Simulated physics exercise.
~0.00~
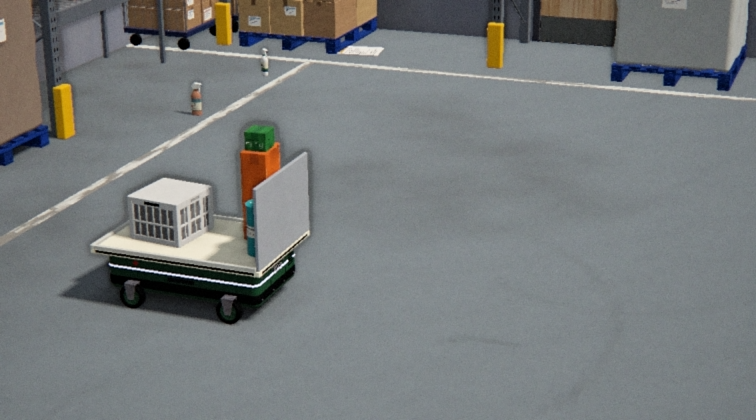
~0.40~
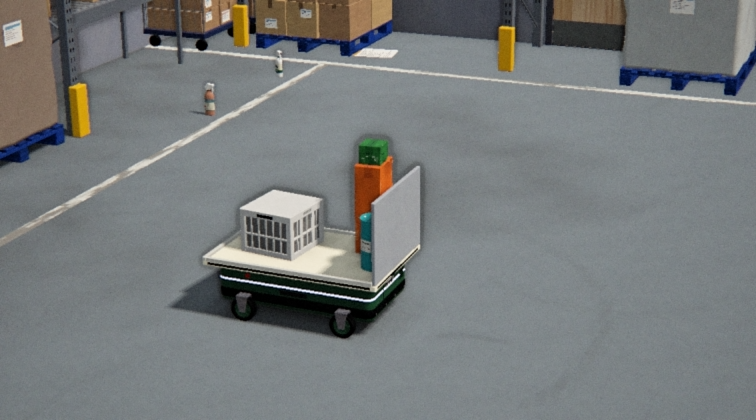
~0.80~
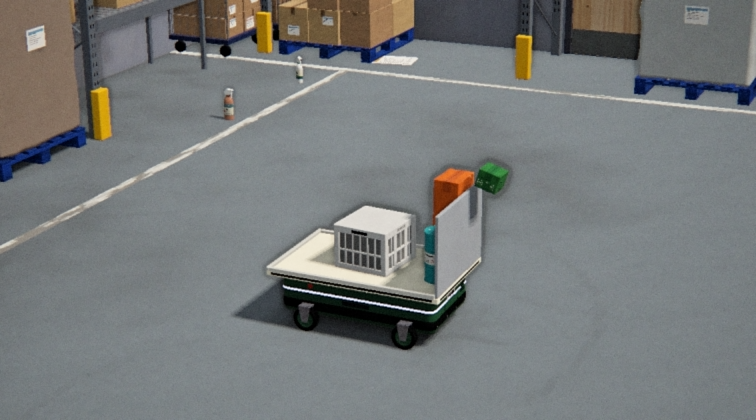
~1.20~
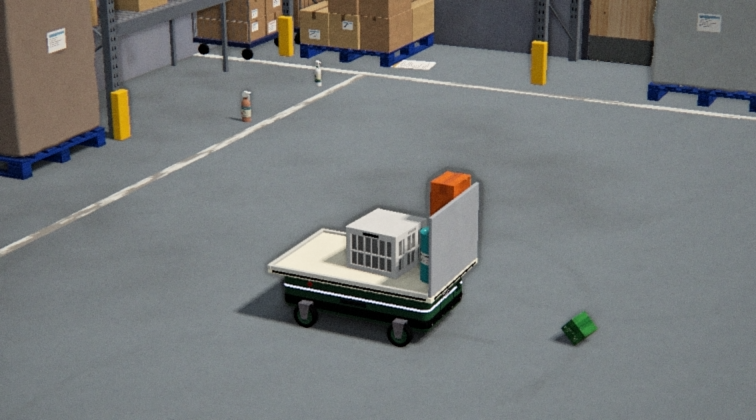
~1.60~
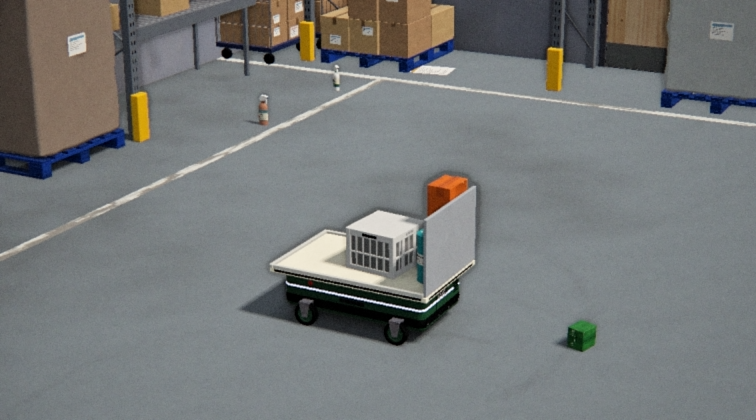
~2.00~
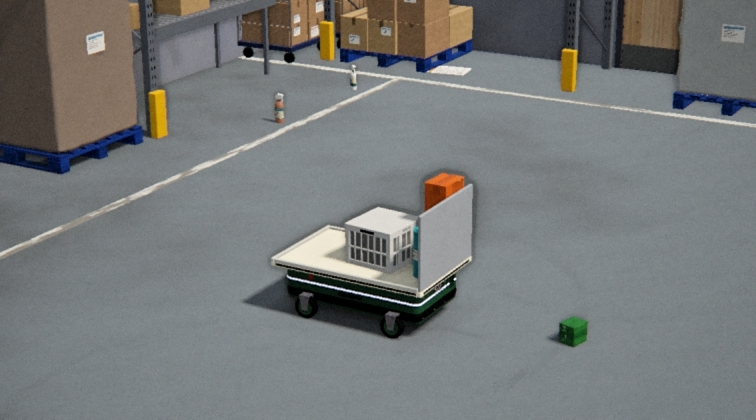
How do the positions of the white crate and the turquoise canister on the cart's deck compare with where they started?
The white crate has left its original spot and sits closer to the tall front board, while the turquoise canister has stayed put beside the board.
